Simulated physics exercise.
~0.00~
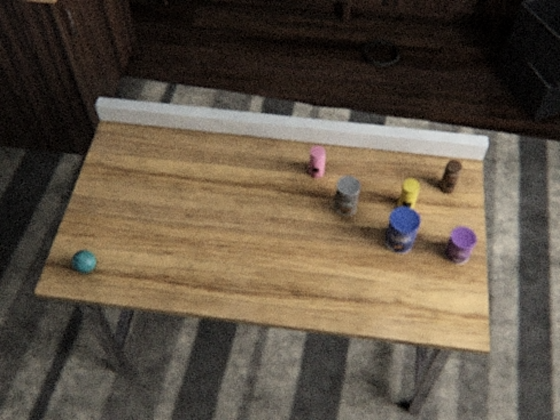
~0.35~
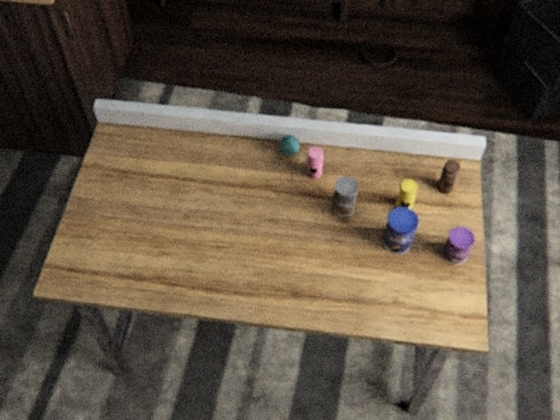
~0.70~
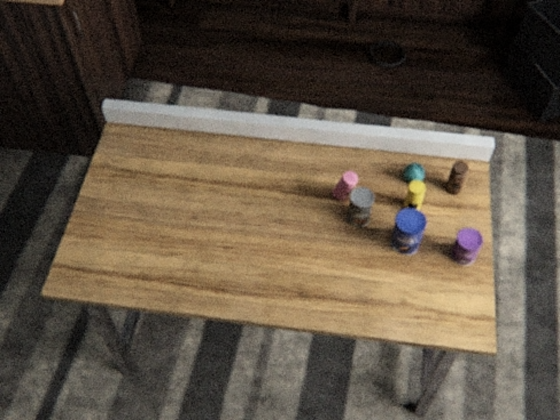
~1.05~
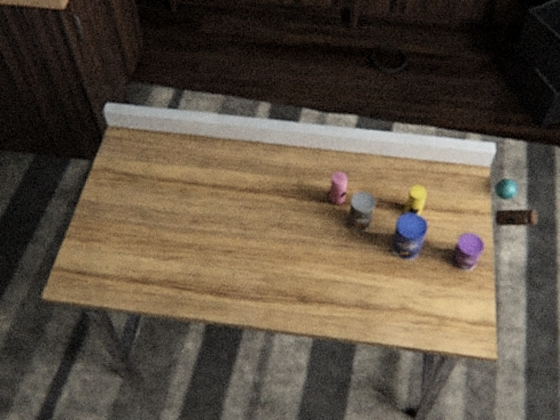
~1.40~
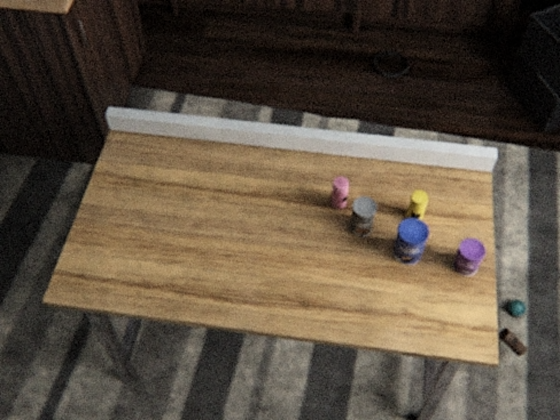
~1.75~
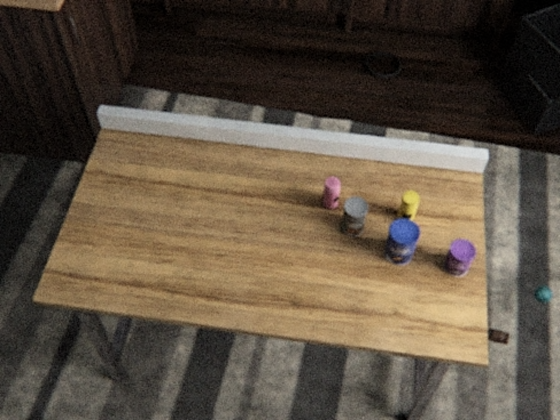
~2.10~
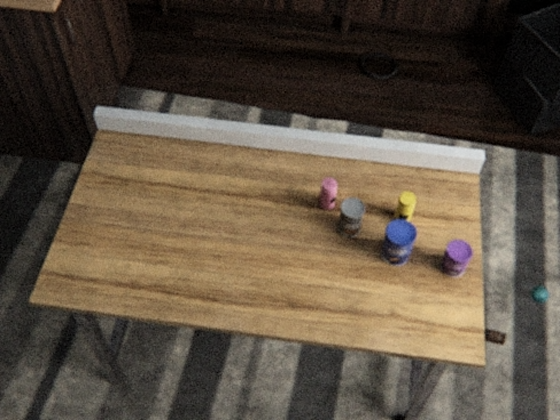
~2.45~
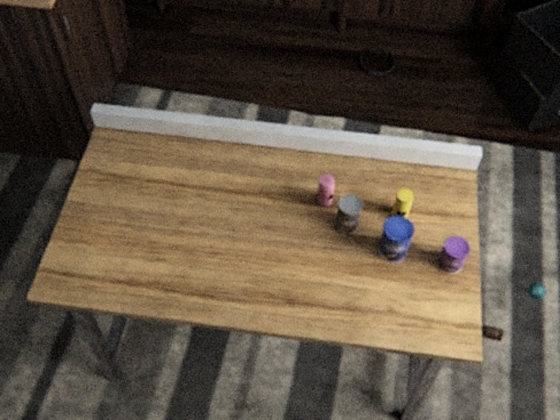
A turquoise ball rolls from the table's left side up to the far rail, nudges the pink shaker and grey tin a little, then knocks the brown shaker off the right edge; both end on the floor, the shaker on its side, while the other containers stay standing.
